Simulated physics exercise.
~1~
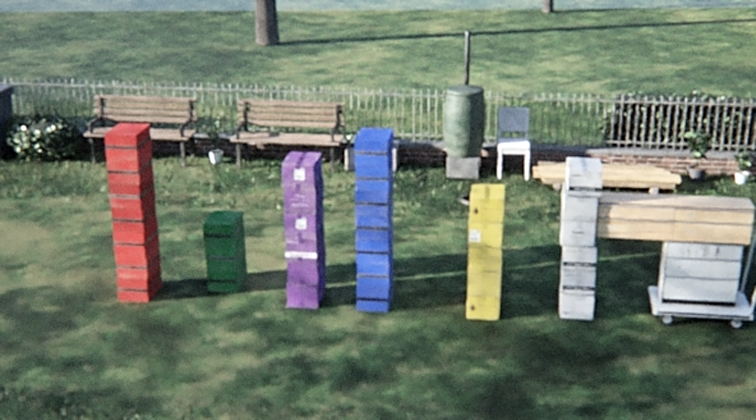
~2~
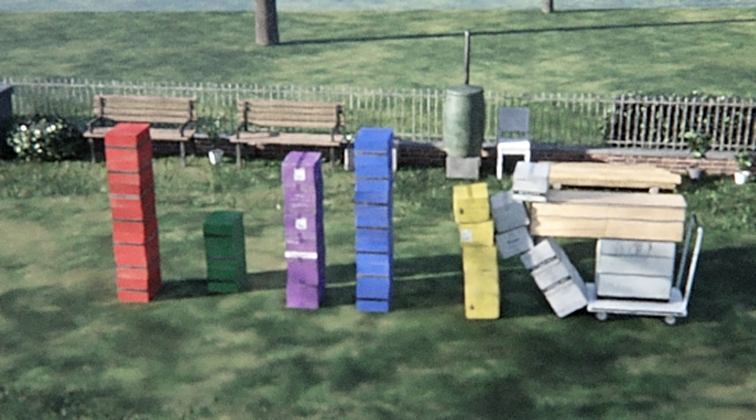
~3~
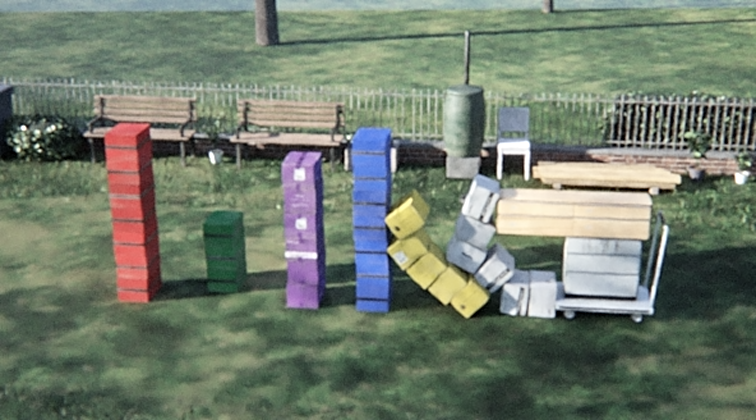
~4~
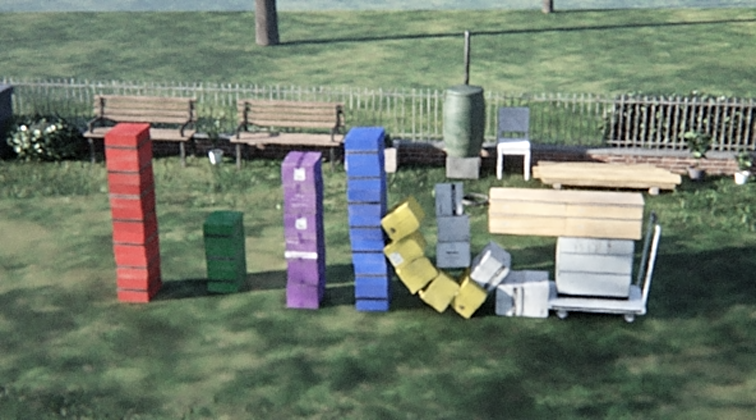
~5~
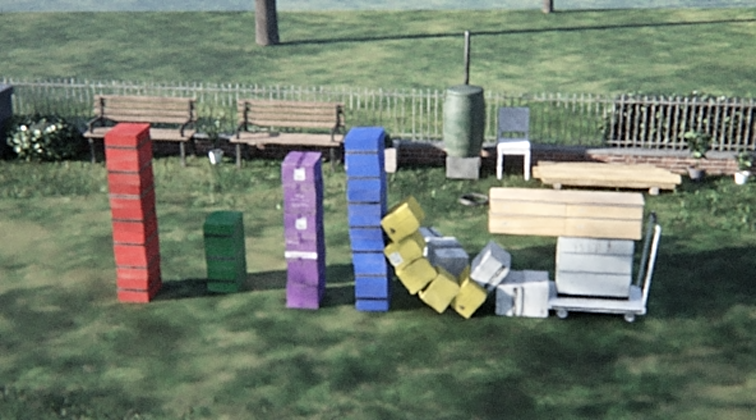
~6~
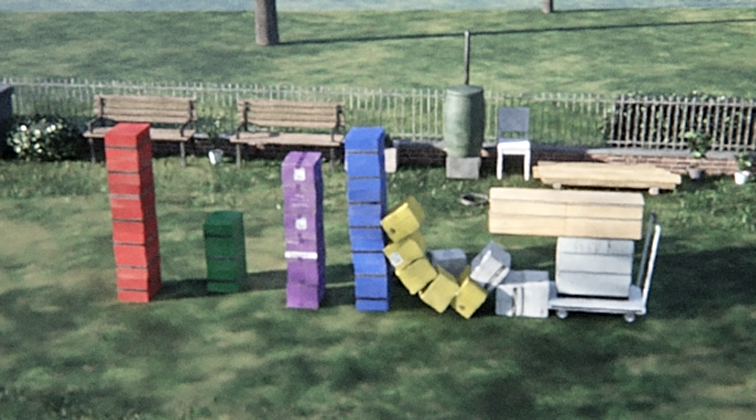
The footage shows a loaded trolley rolling left across a lawn into a pale pile of cartons, which topples onto the yellow pile and brings it down against the blue one. The blue pile shifts slightly but stays standing, as do the purple, green and red piles, and everything comes to rest.
